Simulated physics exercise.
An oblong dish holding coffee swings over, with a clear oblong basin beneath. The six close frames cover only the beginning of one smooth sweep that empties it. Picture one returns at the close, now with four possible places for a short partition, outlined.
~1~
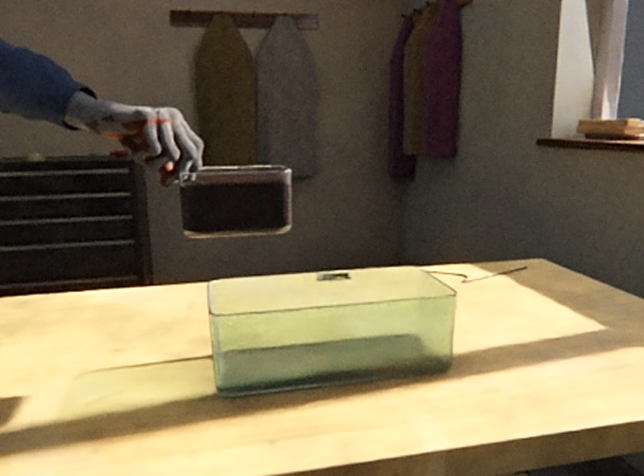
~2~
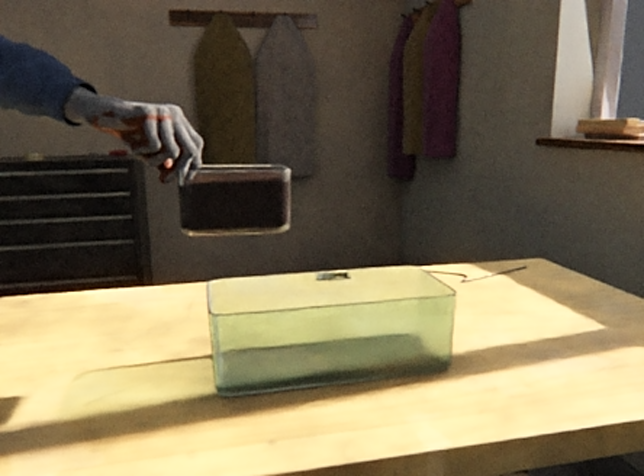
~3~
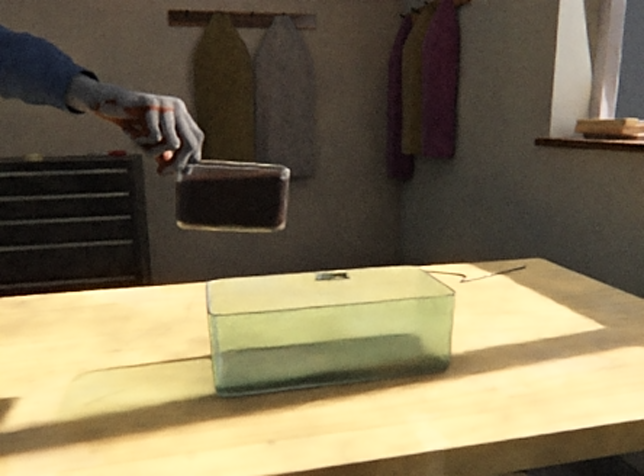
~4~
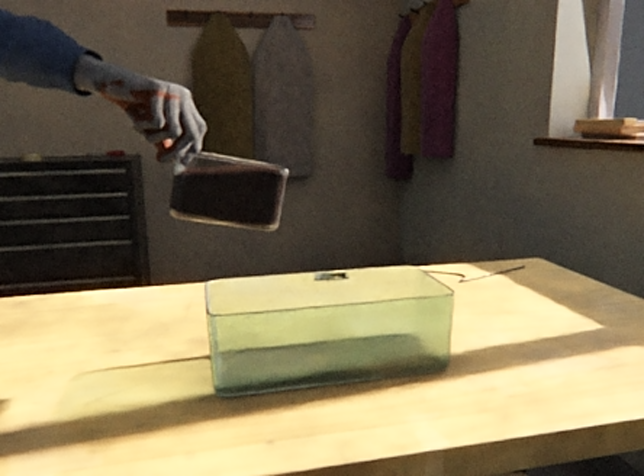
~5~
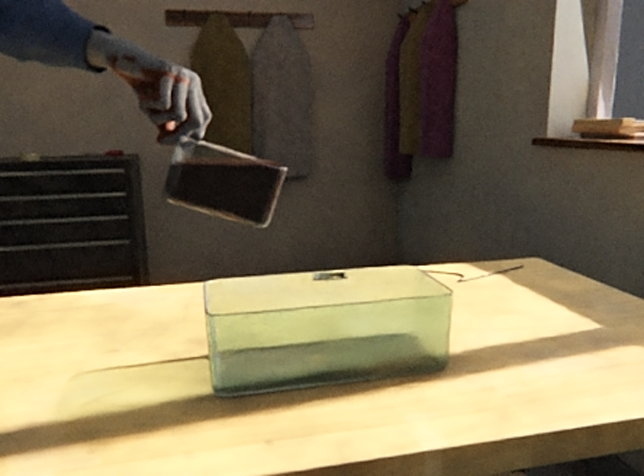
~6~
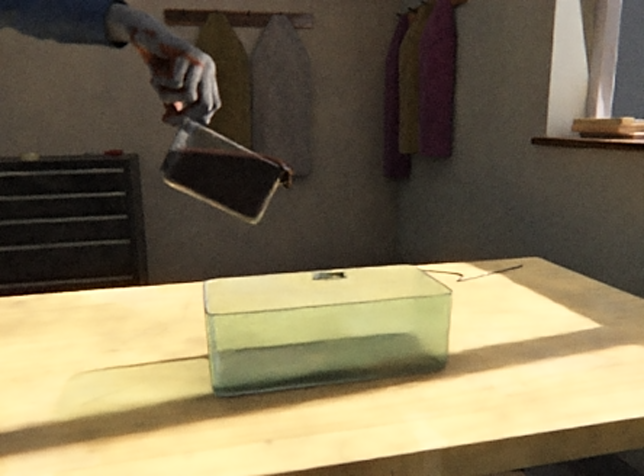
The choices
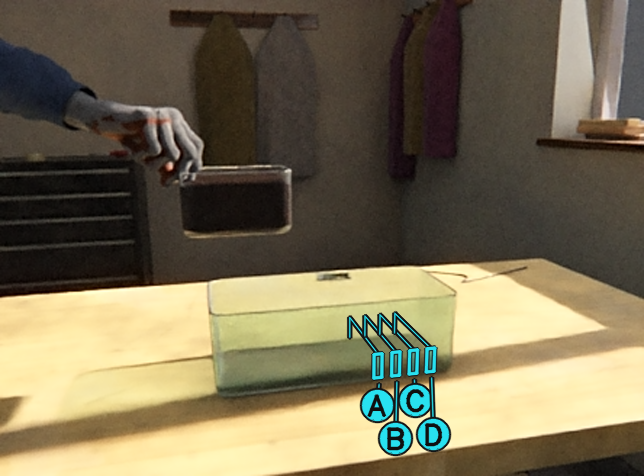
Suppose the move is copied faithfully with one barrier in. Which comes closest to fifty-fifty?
B beats the others.
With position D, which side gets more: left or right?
The left one.
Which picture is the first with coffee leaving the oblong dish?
Picture 5.
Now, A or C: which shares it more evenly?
It is A.
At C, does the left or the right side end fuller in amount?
More ends on the left.
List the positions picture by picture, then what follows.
The first frame shows upright, lip at (285, 168); basin from (216, 395) to (450, 368); nothing has left yet.
The second frame shows upright, lip at (284, 167); nothing has left yet.
The third frame shows tipped about 5°, lip at (283, 168); nothing has left yet.
The fourth frame shows tipped about 11°, lip at (282, 168); nothing has left yet.
The fifth frame shows tipped about 19°, lip at (281, 167); coffee is over the lip, down to (281, 167).
The sixth frame shows tipped about 29°, lip at (280, 167); coffee is over the lip, down to (284, 185).
In cyan, A at (379, 383); B at (396, 381); C at (414, 379); D at (431, 377).
Choosing A, about 36 % ends left of the wall and 62 % right of it; 3 % is lost outside.
Choosing B, about 52 % ends left of the wall and 45 % right of it; 3 % is lost outside.
Choosing C, about 78 % ends left of the wall and 19 % right of it; 3 % is lost outside.
Choosing D, about 86 % ends left of the wall and 11 % right of it; 3 % is lost outside.
